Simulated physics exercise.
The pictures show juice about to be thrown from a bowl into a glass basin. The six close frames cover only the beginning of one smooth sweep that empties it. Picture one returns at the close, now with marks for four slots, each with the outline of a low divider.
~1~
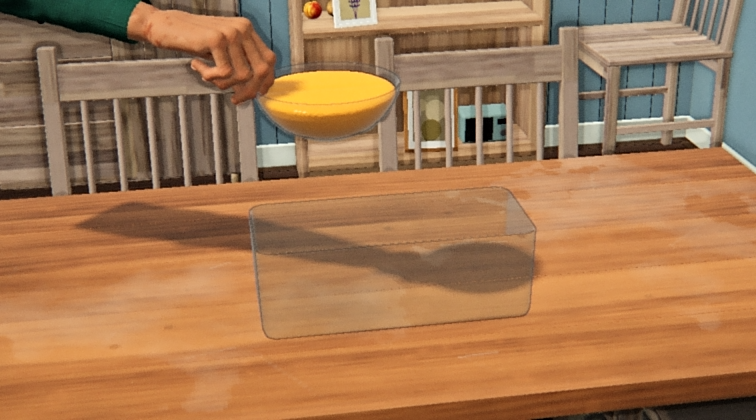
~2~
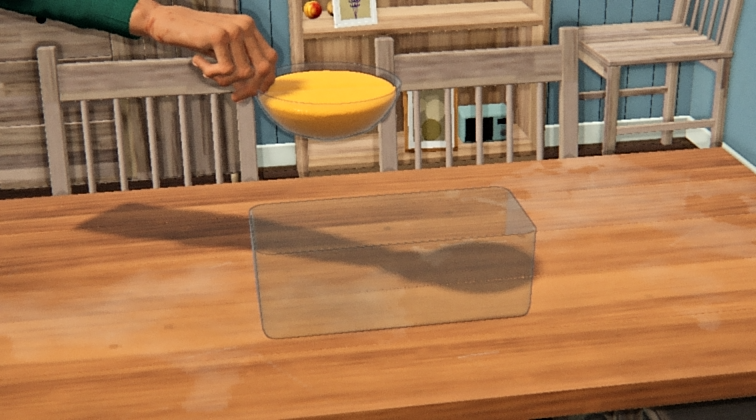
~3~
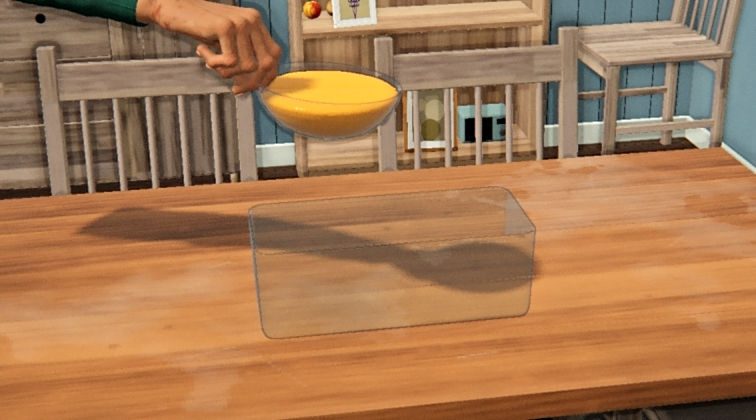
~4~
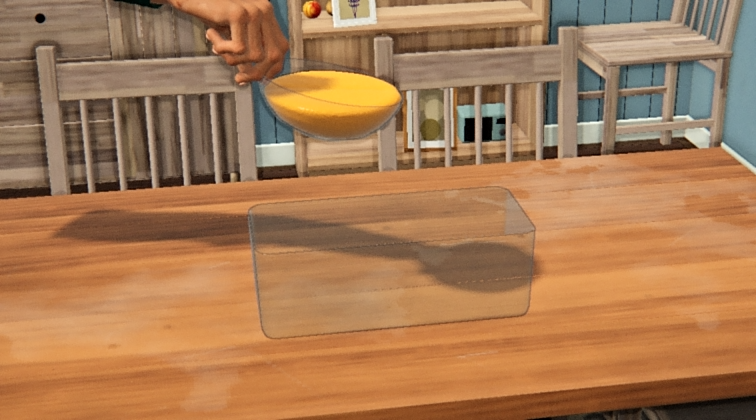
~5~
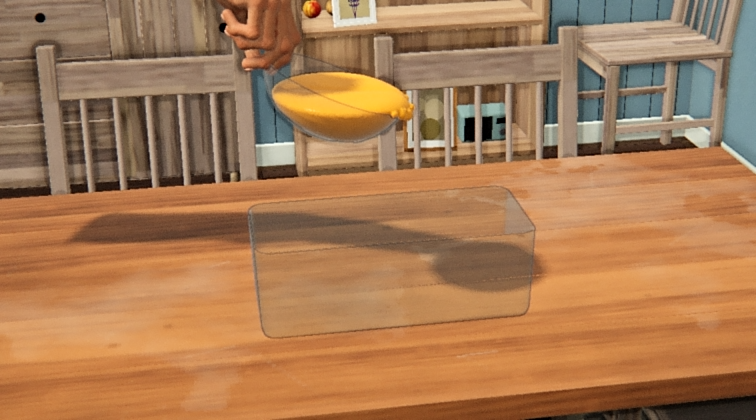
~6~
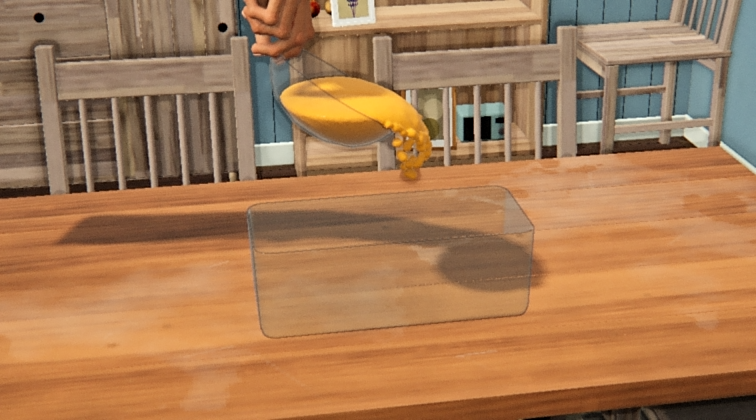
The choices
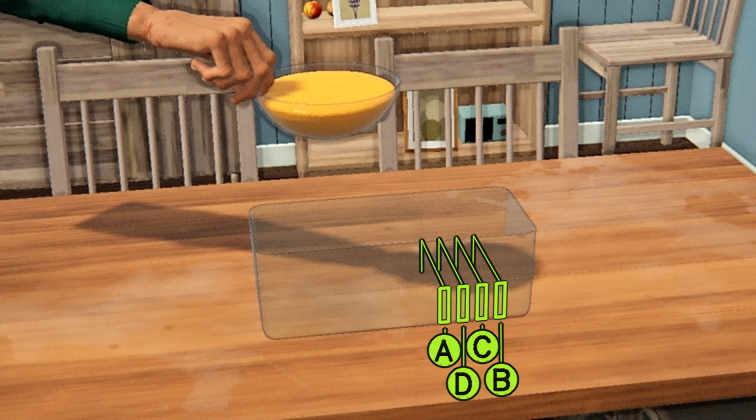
At a wooden table with pale chairs behind it, a hand holds a clear bowl of orange-yellow juice above an empty glass basin. The hand rises and tilts the bowl gradually to the right, until juice slips over the lip and trails downward in a short, clumpy stream above the basin.
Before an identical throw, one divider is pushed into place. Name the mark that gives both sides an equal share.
Best: D.
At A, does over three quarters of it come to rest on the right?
No.
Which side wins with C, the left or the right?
The left side.
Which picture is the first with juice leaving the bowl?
In picture 5.
In lime, A at (445, 328); B at (500, 323); C at (482, 325); D at (463, 327).
With A, about 31 % ends left of the wall and 68 % right of it.
With B, about 92 % ends left of the wall and 4 % right of it; 4 % is lost outside.
With C, about 77 % ends left of the wall and 21 % right of it; 3 % is lost outside.
With D, about 55 % ends left of the wall and 44 % right of it.
